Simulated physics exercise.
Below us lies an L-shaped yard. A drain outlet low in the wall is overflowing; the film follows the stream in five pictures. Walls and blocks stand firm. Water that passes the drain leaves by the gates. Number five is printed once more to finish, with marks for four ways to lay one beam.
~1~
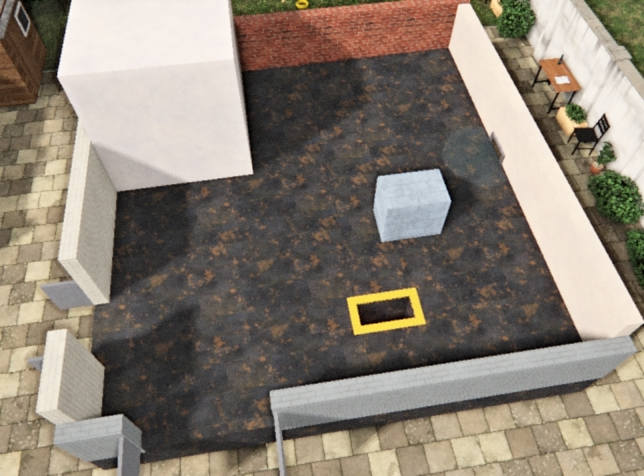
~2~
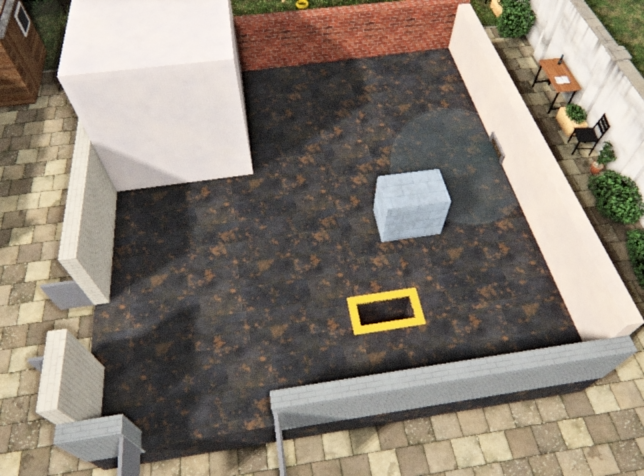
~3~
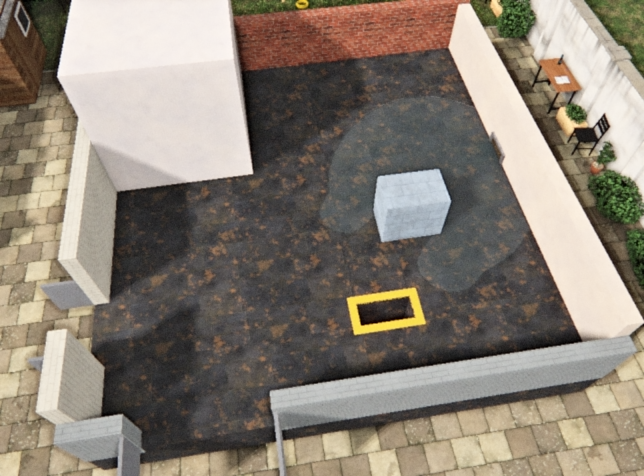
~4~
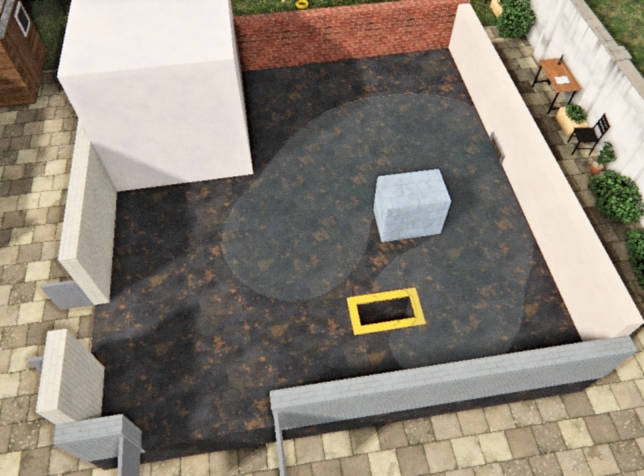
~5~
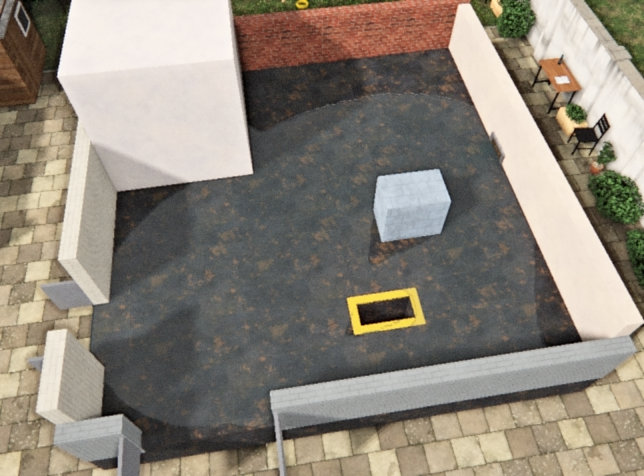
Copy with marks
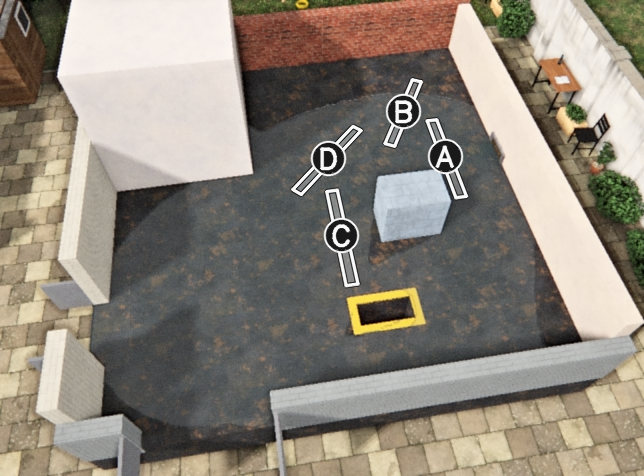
A dark yard grows wet as water spreads from the right wall around a block and yellow-edged gully.
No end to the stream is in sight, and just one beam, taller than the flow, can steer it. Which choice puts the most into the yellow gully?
Best: C.
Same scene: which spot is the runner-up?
That would be A.
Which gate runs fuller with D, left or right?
The right gate.
On the marked copy, A from (461, 197) to (431, 120); B from (389, 144) to (416, 80); C from (352, 284) to (332, 190); D from (297, 192) to (357, 128).
For spot A, about 15 % of the stream goes into the yellow gully, about 85 % out by the gates.
For spot B, about 9 % of the stream goes into the yellow gully, about 91 % out by the gates.
For spot C, about 31 % of the stream goes into the yellow gully, about 69 % out by the gates.
For spot D, about 9 % of the stream goes into the yellow gully, about 91 % out by the gates.
